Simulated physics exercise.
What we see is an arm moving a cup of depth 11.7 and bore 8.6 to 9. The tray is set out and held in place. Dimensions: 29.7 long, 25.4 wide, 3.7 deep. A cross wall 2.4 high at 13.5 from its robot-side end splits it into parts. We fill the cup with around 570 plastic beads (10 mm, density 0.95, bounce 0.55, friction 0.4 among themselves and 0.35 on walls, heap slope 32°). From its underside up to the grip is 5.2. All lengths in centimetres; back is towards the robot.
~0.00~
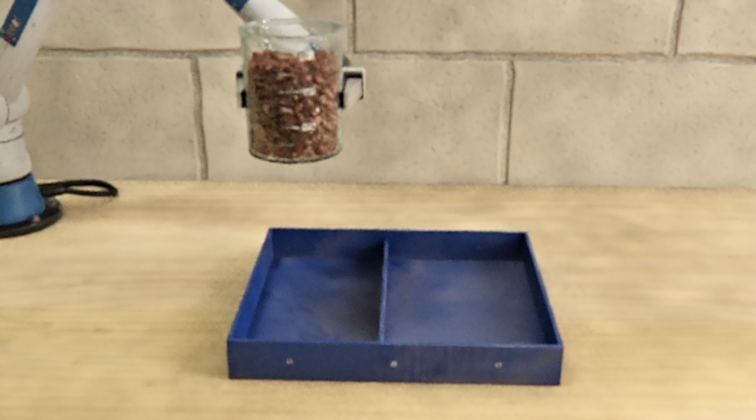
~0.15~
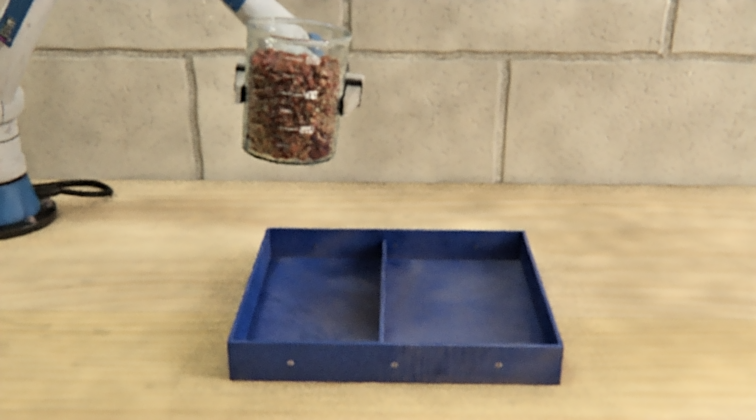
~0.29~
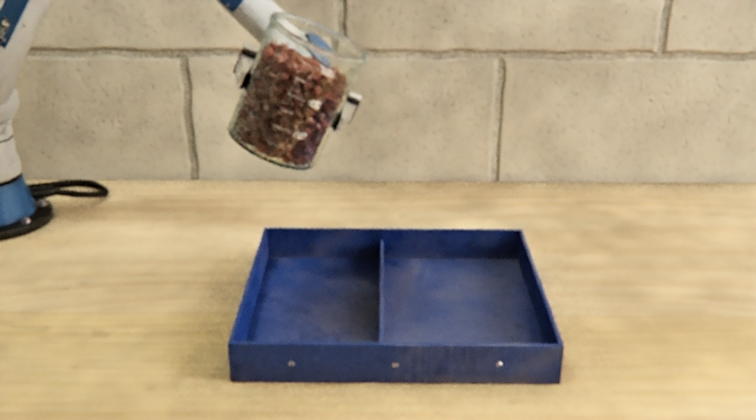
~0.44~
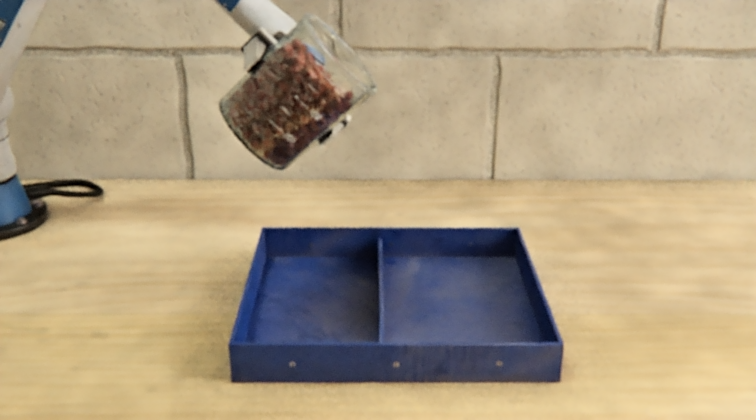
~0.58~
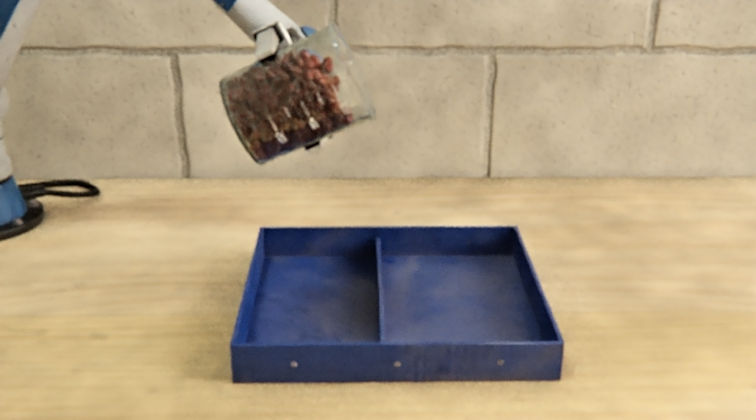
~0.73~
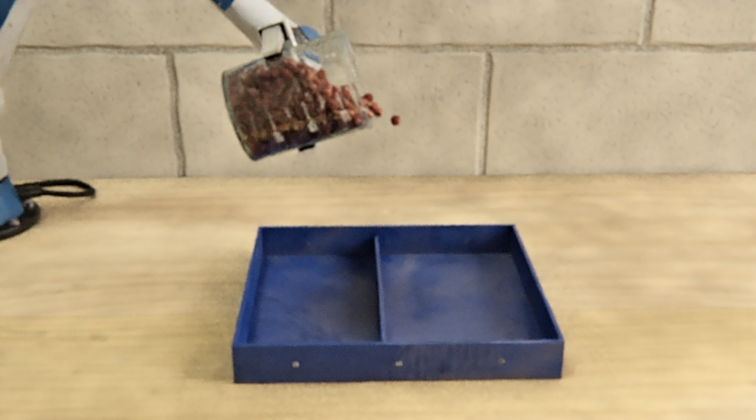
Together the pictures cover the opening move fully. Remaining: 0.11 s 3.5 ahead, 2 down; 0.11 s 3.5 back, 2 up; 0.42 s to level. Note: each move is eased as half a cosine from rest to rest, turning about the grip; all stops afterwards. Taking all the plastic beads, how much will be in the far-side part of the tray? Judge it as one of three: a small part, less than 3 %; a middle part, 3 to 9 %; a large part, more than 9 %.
A large part, more than 9 %.
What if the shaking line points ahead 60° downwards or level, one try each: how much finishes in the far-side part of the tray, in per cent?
About 5 and 30 per cent.
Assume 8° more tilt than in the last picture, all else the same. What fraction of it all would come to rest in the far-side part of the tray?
Expected: Around 25 %.
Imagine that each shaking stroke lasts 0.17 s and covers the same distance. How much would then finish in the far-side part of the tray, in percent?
Estimate: Close to 5 percent.
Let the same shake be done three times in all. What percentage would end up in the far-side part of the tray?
My guess is near 30 per cent.
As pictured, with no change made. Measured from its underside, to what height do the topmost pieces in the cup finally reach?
Around 9.5 centimetres above the underside.
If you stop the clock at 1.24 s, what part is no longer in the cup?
15 %.
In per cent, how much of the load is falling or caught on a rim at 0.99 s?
11 %.
By 0.99 s, tilted 71° forward, highest piece 26 above the table; 503 in the cup, 7 in the far-side part, 63 in flight or on a rim.
By 1.24 s, tilted 15° forward, highest piece 29 above the table; 475 in the cup, 91 in the far-side part, 2 in the robot-side part, 1 on the table or floor, 4 in flight or on a rim.
By 1.57 s, level, highest piece 27 above the table; 475 in the cup, 94 in the far-side part, 2 in the robot-side part, 2 on the table or floor.
By 2.62 s, level, highest piece 27 above the table; 475 in the cup, 94 in the far-side part, 2 in the robot-side part, 2 on the table or floor.
Final count, 475 in the cup, 94 in the far-side part, 2 in the robot-side part, 2 on the table or floor. That is 16 % in the far-side part of the tray.
